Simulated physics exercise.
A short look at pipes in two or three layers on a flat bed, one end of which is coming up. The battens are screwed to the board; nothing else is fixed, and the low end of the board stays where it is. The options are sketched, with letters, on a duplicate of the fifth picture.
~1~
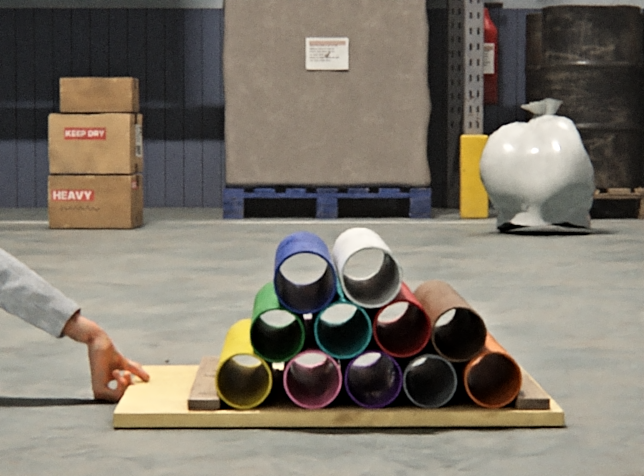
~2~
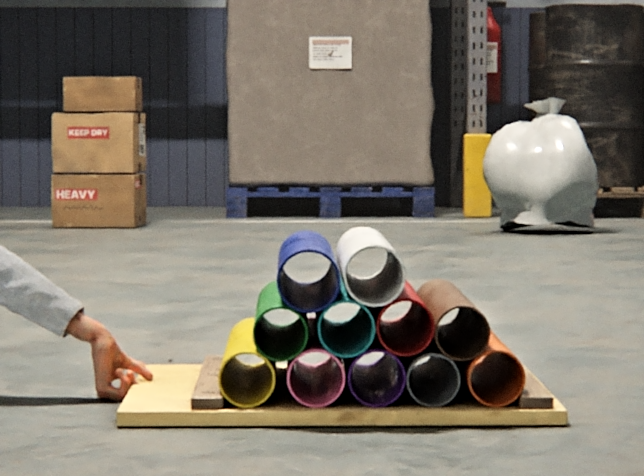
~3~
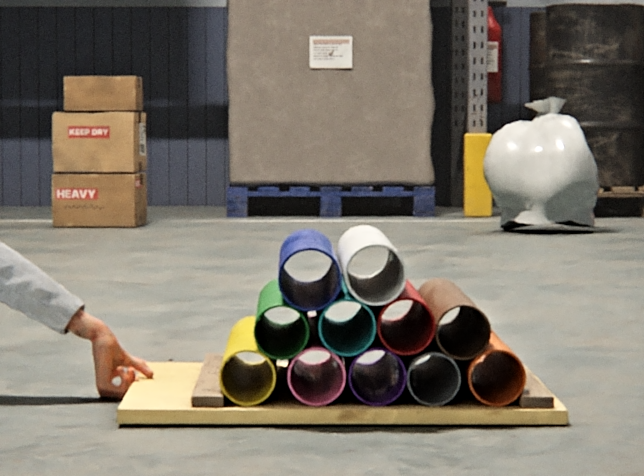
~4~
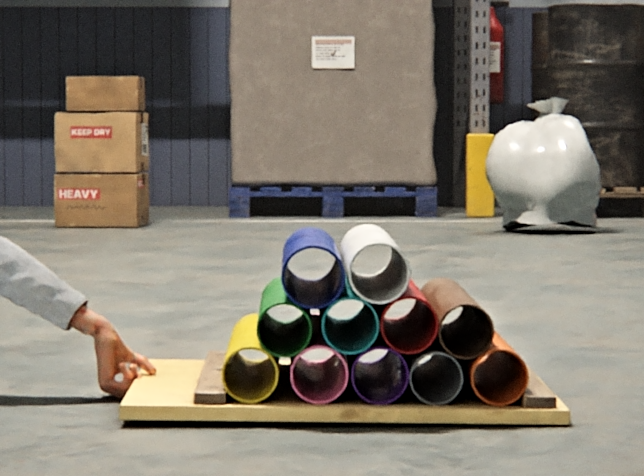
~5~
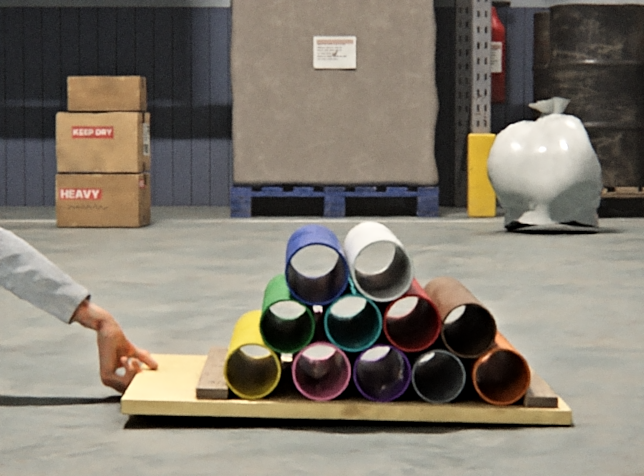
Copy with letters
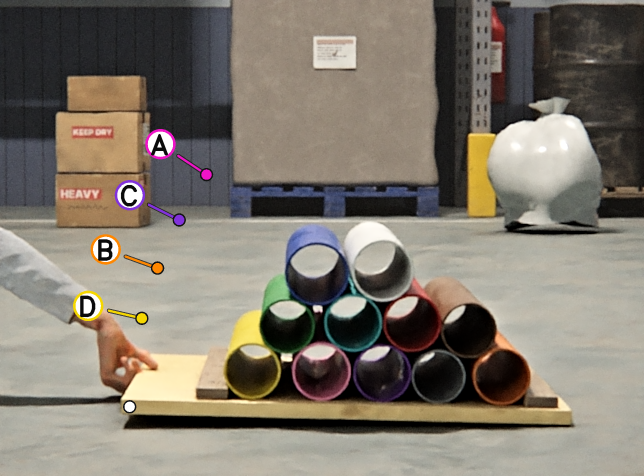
Colourful pipes stacked in three layers on a wooden board, a hand at the left slightly raising that end.
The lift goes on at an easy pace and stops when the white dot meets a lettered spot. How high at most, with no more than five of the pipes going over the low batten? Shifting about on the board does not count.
At most to B.
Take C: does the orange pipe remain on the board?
The orange pipe: No.
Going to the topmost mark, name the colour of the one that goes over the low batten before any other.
First is the brown one.
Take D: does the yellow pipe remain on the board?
The yellow pipe: Yes.
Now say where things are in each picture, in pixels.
The first frame shows green pipe (277, 335); brown pipe (459, 334); red pipe (402, 328).
The second frame shows red pipe (405, 328); white pipe (375, 276).
The third frame shows board (339, 386); yellow pipe (248, 377); purple pipe (377, 377).
The fourth frame shows board (341, 384); yellow pipe (250, 375); pink pipe (319, 375).
The fifth frame shows board (342, 381); yellow pipe (252, 370); pink pipe (321, 372).
On the copy, A at (206, 175); B at (158, 268); C at (179, 220); D at (142, 318); the white dot at (130, 407).
On B. First, board at 14°.
Then, board at 20°.
Finally, board at 20°, none over the low batten.
By contrast, A eleven over the low batten; C eleven over the low batten; D none over the low batten.
